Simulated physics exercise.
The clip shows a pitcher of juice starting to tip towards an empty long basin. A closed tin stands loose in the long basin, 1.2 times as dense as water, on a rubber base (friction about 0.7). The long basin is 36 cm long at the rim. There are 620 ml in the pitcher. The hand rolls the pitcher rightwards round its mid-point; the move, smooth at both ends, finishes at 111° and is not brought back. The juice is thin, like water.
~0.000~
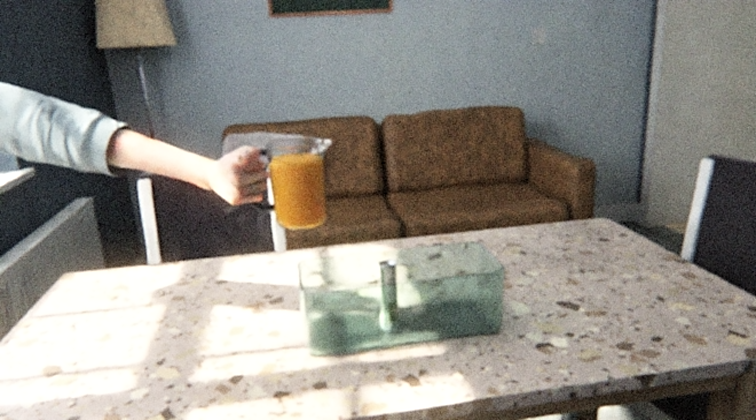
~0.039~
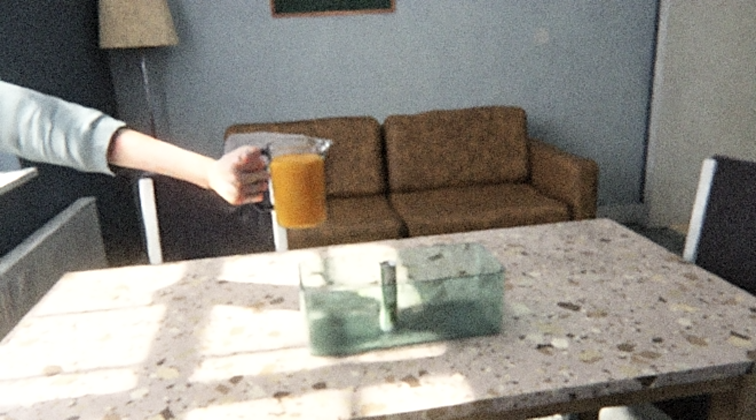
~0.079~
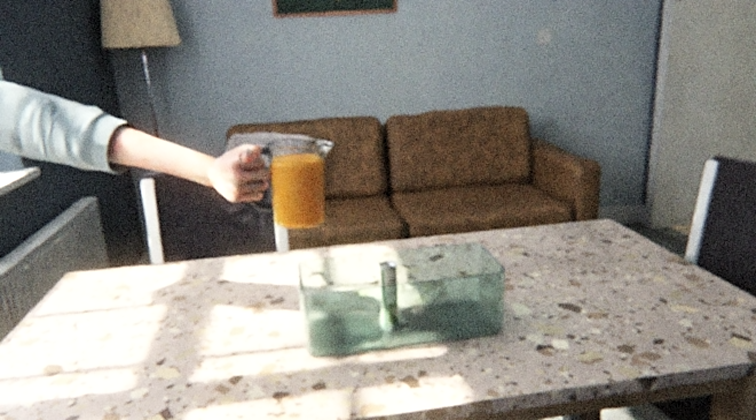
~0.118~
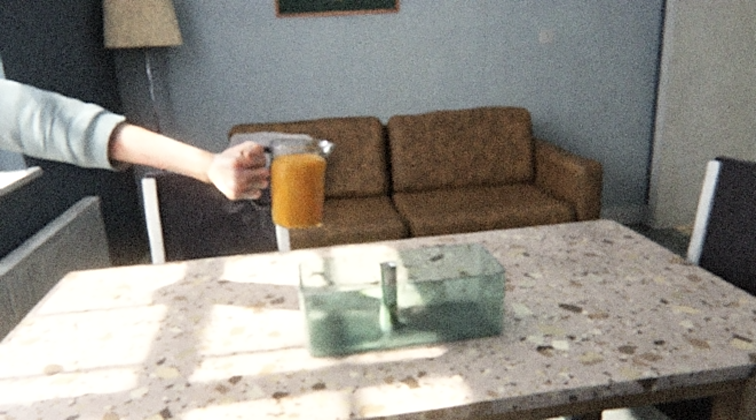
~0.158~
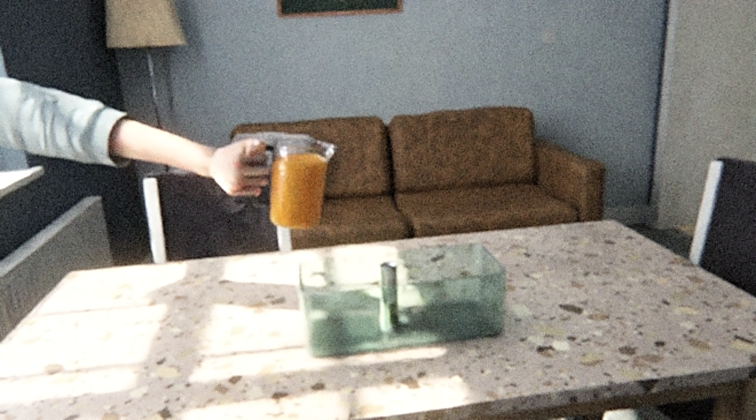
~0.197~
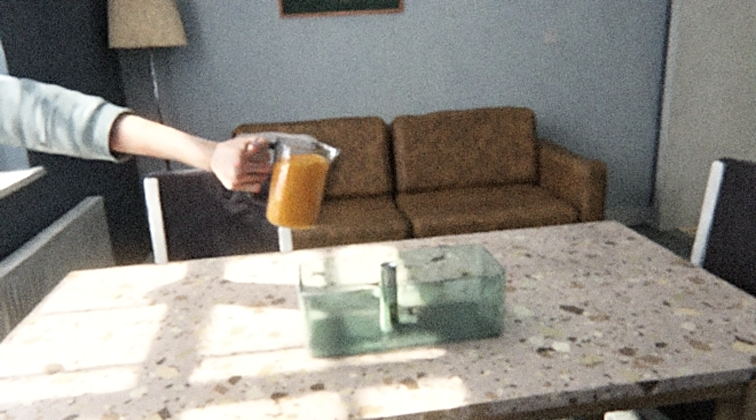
Living room with a brown sofa, a hand holding a pitcher of orange juice above a clear basin and tilting it slightly rightwards.
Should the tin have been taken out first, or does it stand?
It topples.
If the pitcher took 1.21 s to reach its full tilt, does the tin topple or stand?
The tin goes over.
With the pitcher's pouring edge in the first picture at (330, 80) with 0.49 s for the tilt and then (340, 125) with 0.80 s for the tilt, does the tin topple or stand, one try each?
First it stays up; then it stays up.
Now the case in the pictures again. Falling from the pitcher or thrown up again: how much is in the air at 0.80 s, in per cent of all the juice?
Near 28 in a hundred.
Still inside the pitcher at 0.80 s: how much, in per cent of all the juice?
Near 28 in a hundred.
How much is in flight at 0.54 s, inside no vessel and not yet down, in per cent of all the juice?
Some 18 per cent.
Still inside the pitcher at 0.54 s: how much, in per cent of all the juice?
Some 82 per cent.
After 0.54 s the tilt is 79° and 82 per cent is still to pour; the tin stands where it began.
After 0.80 s the tilt is 110° and 28 per cent is still to pour; the tin stands where it began.
After 1.06 s the tilt is 111° and 2 per cent is still to pour; the tin lies on its side.
After 1.35 s the tilt is 111° and 0 per cent is still to pour; the tin lies on its side.
In the end the tin lies on its side.
